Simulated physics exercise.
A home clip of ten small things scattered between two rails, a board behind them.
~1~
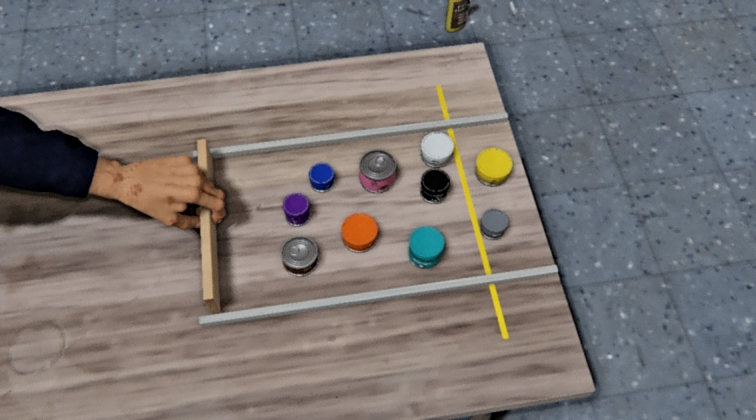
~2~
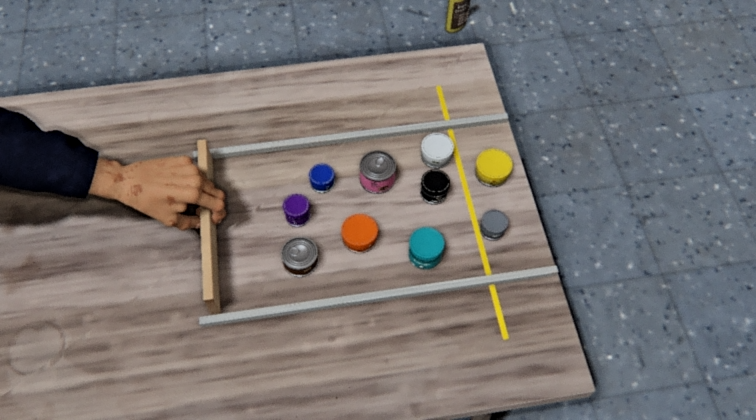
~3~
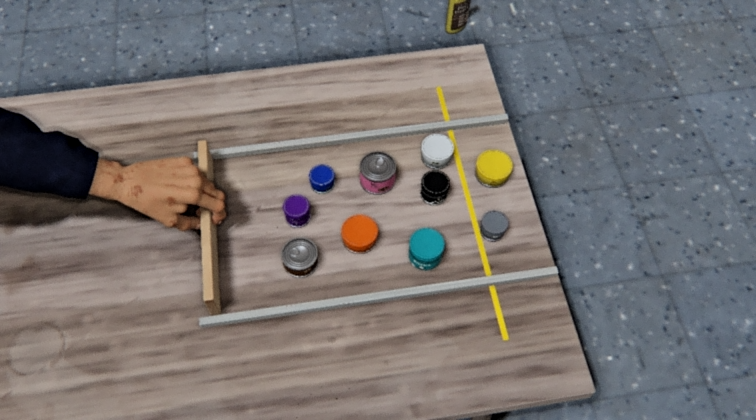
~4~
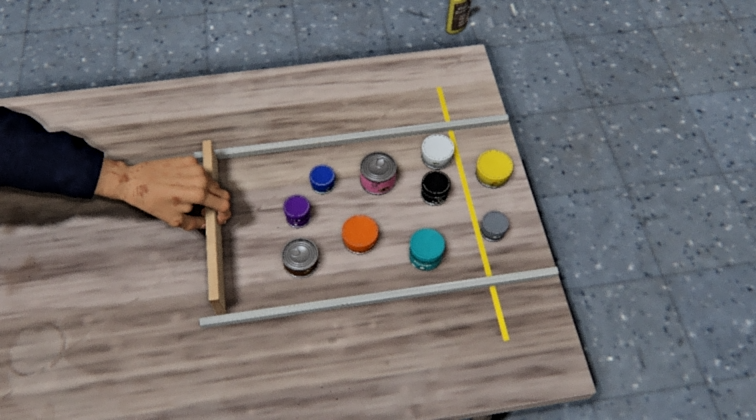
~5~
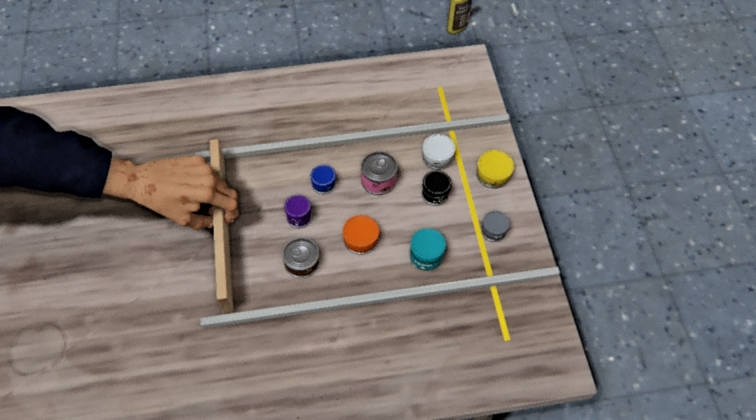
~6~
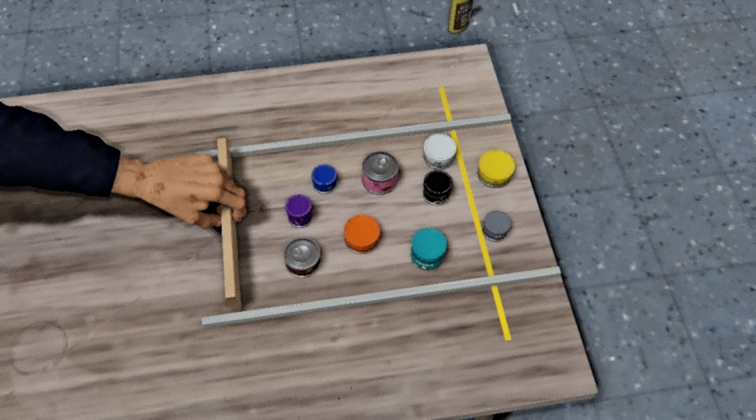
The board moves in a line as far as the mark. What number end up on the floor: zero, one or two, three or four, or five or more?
The number that fall off is one or two.
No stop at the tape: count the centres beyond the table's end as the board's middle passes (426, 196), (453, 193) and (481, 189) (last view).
The counts: 0, 0 and 1.
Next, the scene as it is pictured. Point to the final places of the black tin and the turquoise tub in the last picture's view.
The black tin at (509, 185), the turquoise tub at (535, 252).
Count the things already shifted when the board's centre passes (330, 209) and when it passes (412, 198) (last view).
By then 4, and 8.
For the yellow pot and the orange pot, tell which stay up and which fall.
The yellow pot tumbles off; the orange pot survives.
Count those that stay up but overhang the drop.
Overhanging: 0.
Soon after, none off yet; yellow pot at rest near (496, 169); grey pot at rest near (496, 226); white pot at rest near (440, 152).
After that, none off yet; yellow pot at rest near (496, 169); grey pot at rest near (496, 226); white pot displaced a little near (450, 146).
In the end, the number that fall off is one or two; gone, yellow pot.
